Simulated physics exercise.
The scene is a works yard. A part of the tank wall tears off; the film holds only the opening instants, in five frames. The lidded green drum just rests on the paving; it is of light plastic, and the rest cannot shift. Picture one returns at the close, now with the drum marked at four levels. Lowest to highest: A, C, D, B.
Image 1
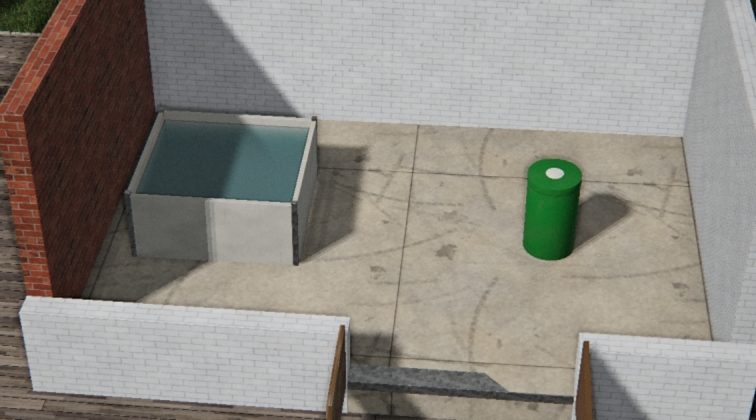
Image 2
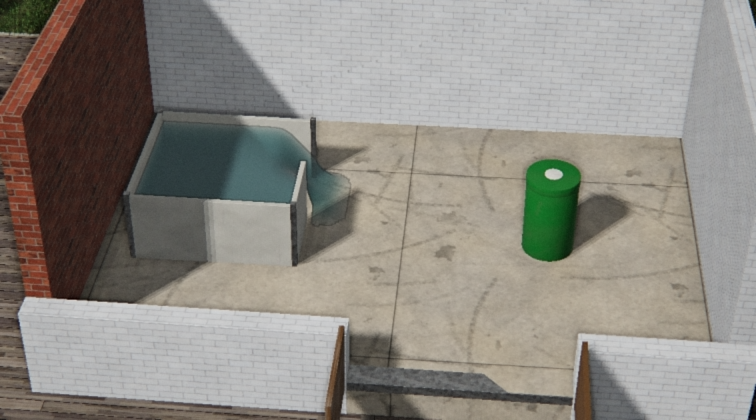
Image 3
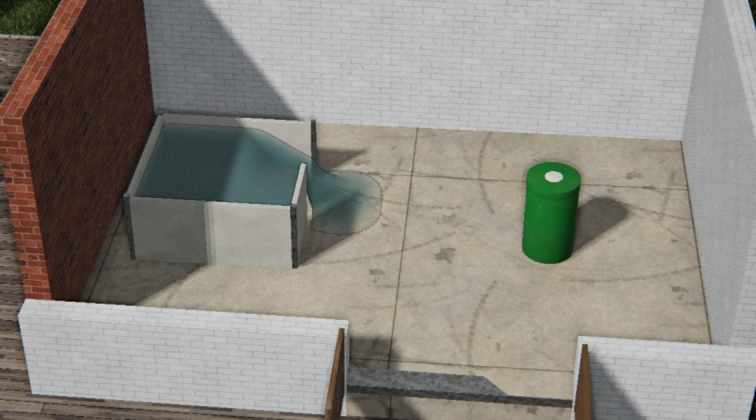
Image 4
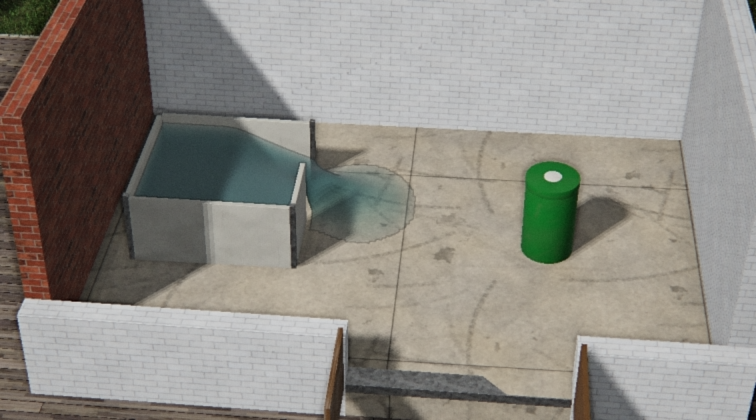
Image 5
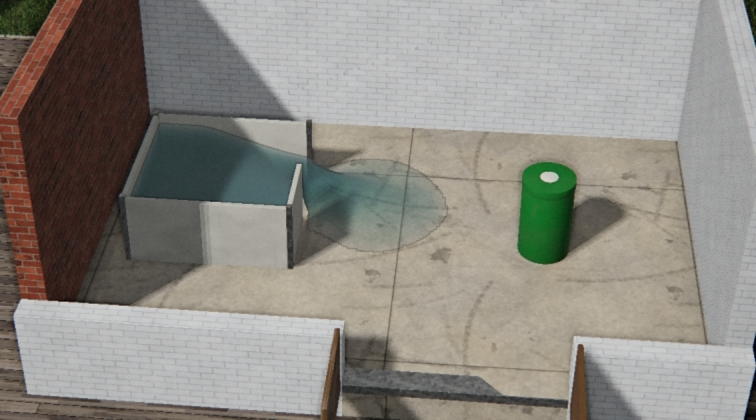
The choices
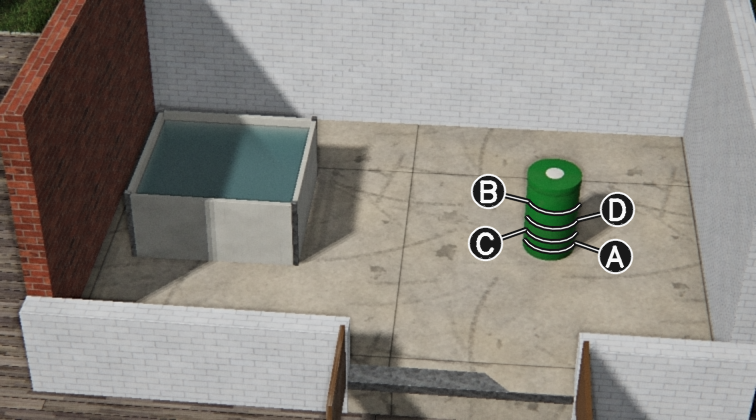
Concrete tank of water opening on its right side, water pouring out and spreading across the yard floor toward a green drum.
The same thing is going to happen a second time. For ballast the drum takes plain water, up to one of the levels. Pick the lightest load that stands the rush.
Line C.
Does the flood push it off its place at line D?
No, that is safe.
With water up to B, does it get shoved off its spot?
No.
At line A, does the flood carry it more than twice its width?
No, less.
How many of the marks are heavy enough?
Three.
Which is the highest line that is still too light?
It is A.
On the marked copy, A at (550, 251); B at (554, 213); C at (551, 241); D at (552, 228); from the bottom up A, C, D, B.
Choosing A, it is pushed about its own width away.
Choosing B, it does not move.
Choosing C, it does not move.
Choosing D, it does not move.
